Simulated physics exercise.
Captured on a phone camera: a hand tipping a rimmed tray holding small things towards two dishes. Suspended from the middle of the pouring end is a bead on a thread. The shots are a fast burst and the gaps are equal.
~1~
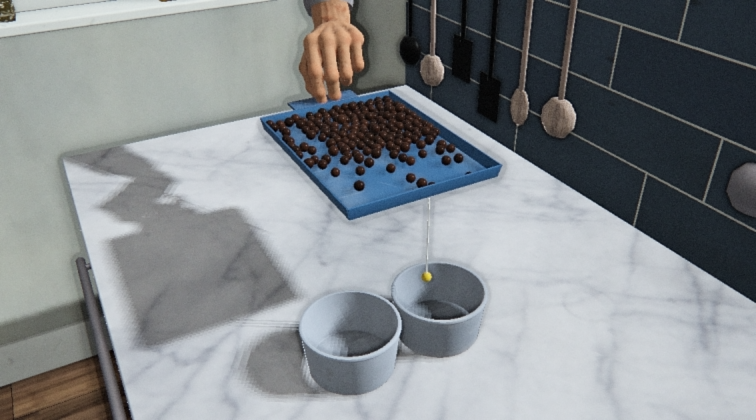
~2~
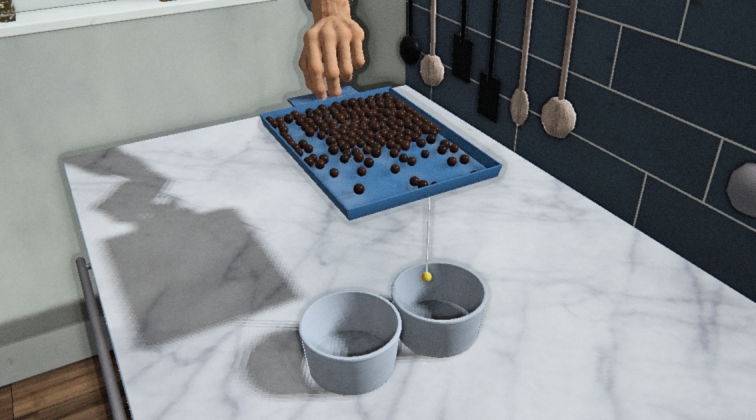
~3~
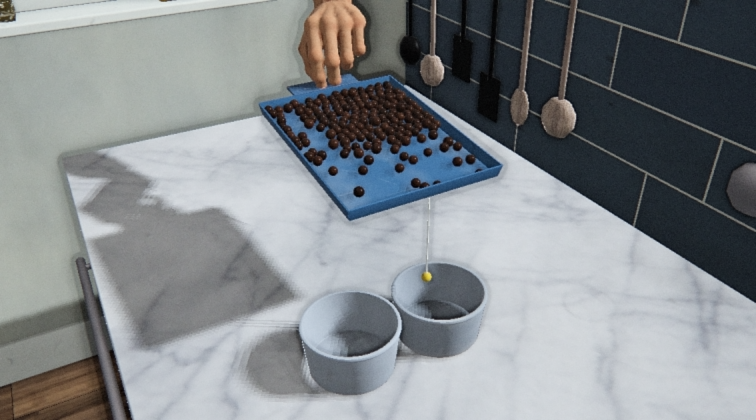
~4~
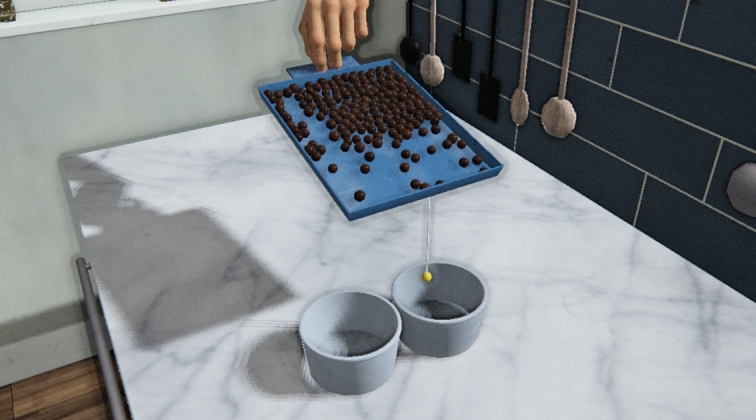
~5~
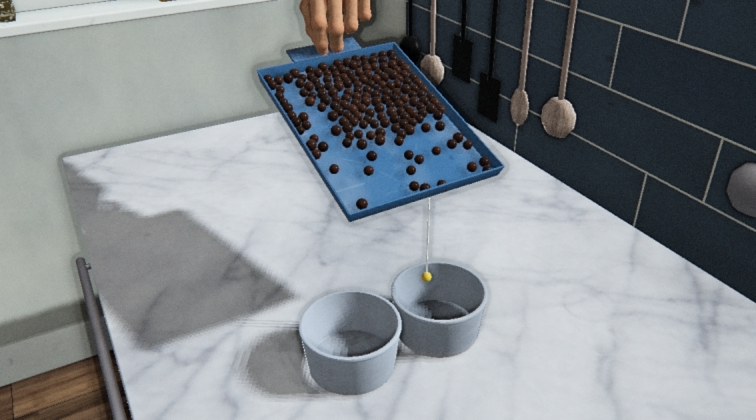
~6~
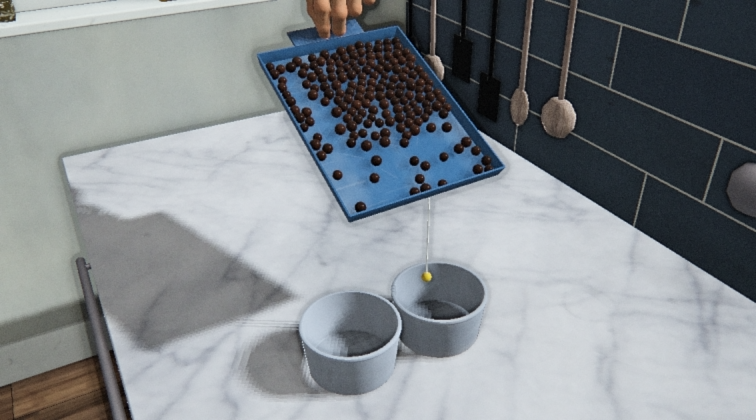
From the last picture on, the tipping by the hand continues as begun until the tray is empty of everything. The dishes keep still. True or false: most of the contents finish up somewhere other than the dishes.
True.
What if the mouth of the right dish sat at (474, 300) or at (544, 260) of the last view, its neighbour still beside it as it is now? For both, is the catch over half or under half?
Well, the bulk the first time and the minor share the second time.
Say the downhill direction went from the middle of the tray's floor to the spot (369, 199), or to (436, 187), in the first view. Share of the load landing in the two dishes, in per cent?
The first comes to 70 %, while the second comes to 20 %.
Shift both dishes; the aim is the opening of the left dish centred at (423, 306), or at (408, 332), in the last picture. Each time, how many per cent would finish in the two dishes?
About 40 per cent, then about 70 per cent.
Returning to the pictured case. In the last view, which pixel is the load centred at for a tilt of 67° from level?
Its middle sits at about pixel (435, 220).
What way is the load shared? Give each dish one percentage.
In the left dish 10 per cent comes to rest, in the right dish 20 per cent.
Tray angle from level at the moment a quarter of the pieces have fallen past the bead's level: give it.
It sits at roughly 70°.
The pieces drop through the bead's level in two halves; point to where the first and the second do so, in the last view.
First close to (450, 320), next close to (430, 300).
Soon, tray tipped steeply; about half on the tray; a stray few in the left dish; a stray few in the right dish; a small part outside both; about a third in the air.
A while on, tray tipped past a quarter turn; a stray few on the tray; a small part in the left dish; a small part in the right dish; about two thirds outside both; a small part in the air.
Towards the end, tray tipped past a quarter turn; a small part in the left dish; about a quarter in the right dish; about two thirds outside both.
Finally, tray tipped past a quarter turn; a small part in the left dish; about a quarter in the right dish; about two thirds outside both.
